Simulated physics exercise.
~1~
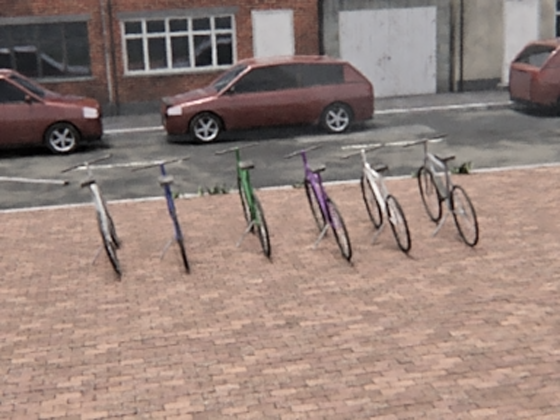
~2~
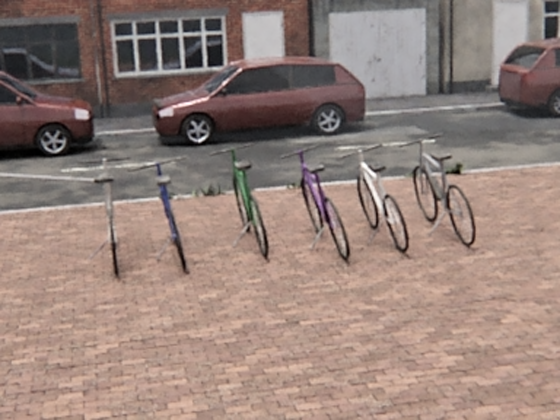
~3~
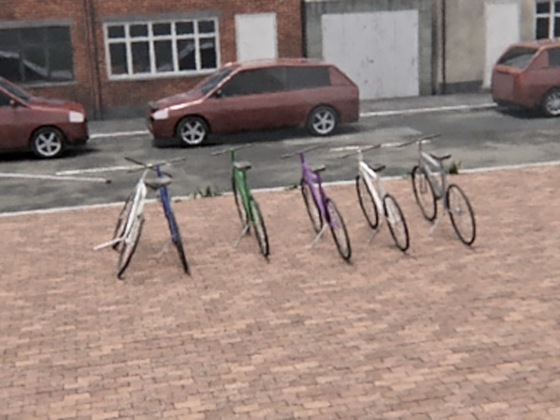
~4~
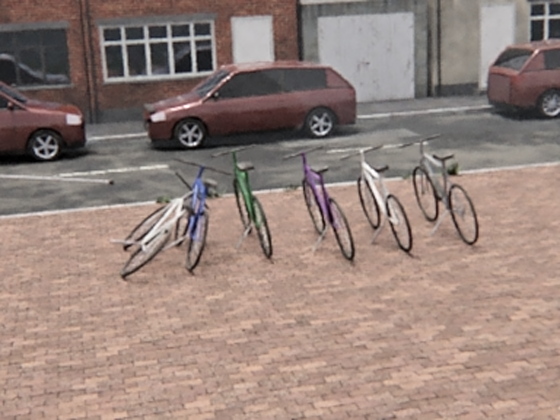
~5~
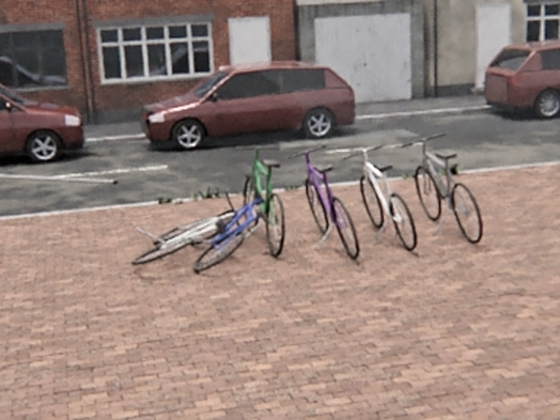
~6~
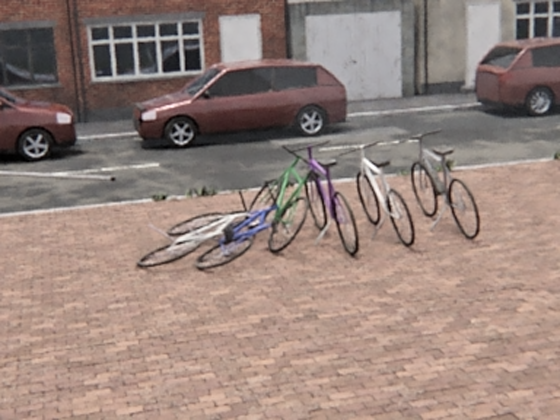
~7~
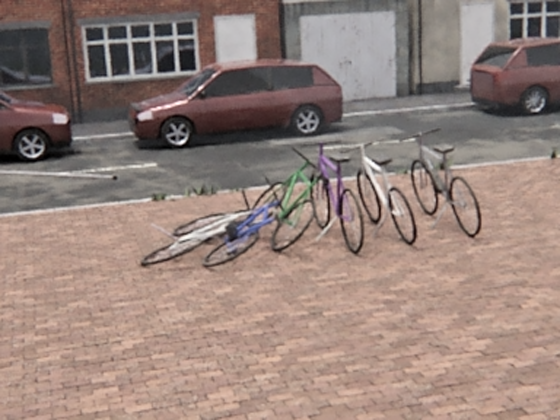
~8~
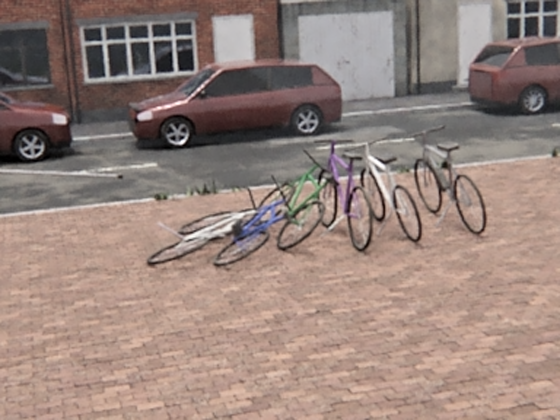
On a brick-paved area beside a street with dark red parked cars, six bicycles stand in a spaced row. The white bicycle at the left end swings upright and then tips right, leaning into the blue one. Both topple together, the white one sinking low as the blue one drops against the green bicycle. The green one tilts over in turn and reaches the purple bicycle, which starts to lean. At the end, the white and blue bicycles lie heaped at the left, the green one slants steeply against the tilted purple one, and the two on the right still stand.
